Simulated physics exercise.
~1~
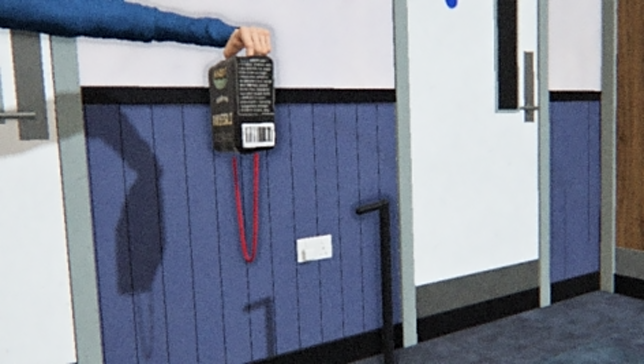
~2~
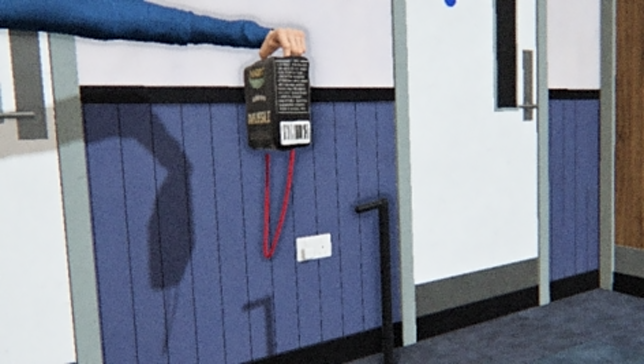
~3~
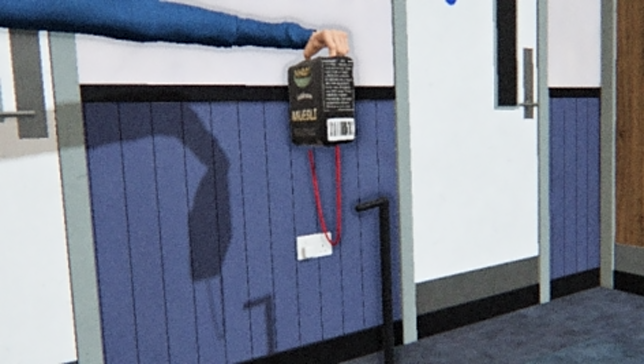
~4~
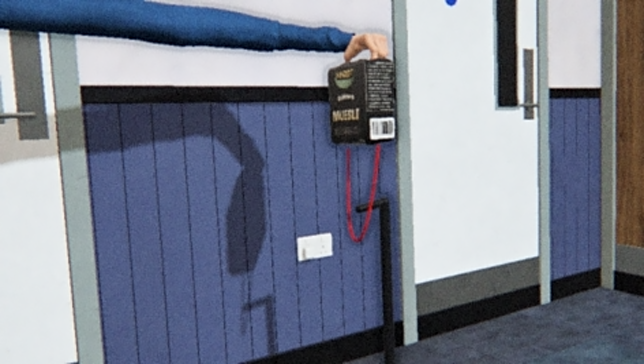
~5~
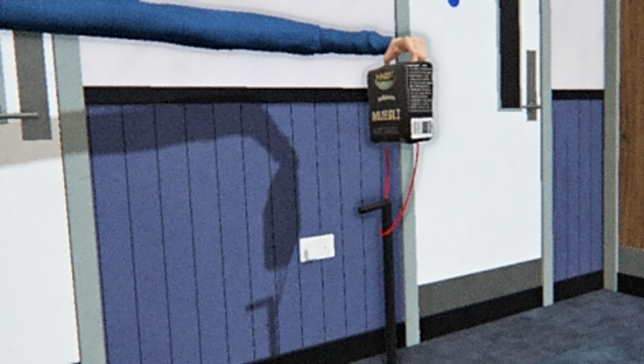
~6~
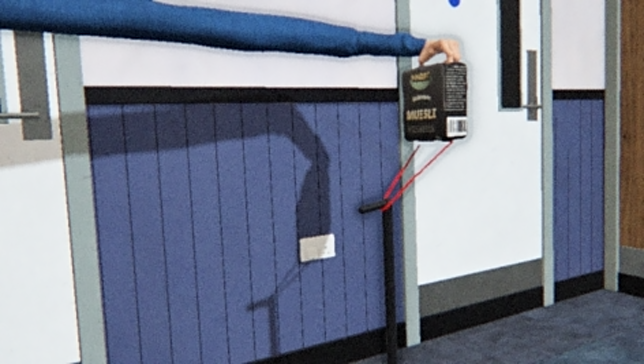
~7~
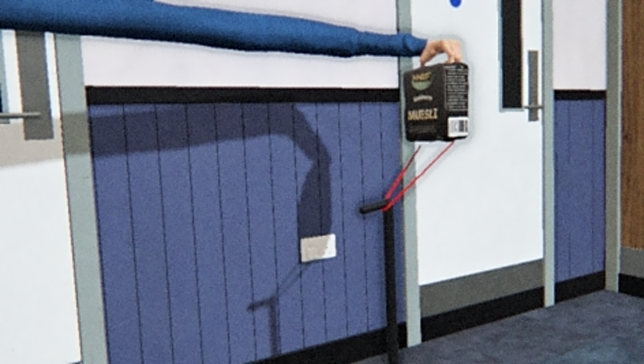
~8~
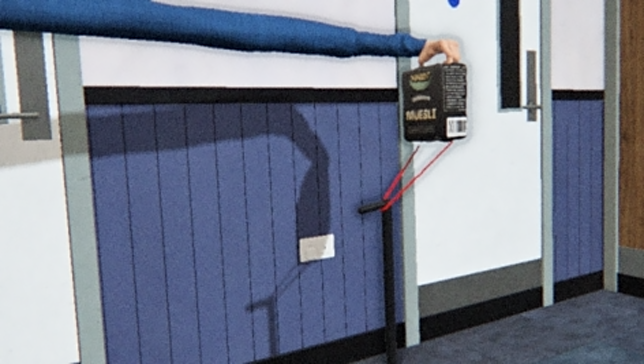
A hand carries a black sack rightward past a post, where its red loop snags tight.
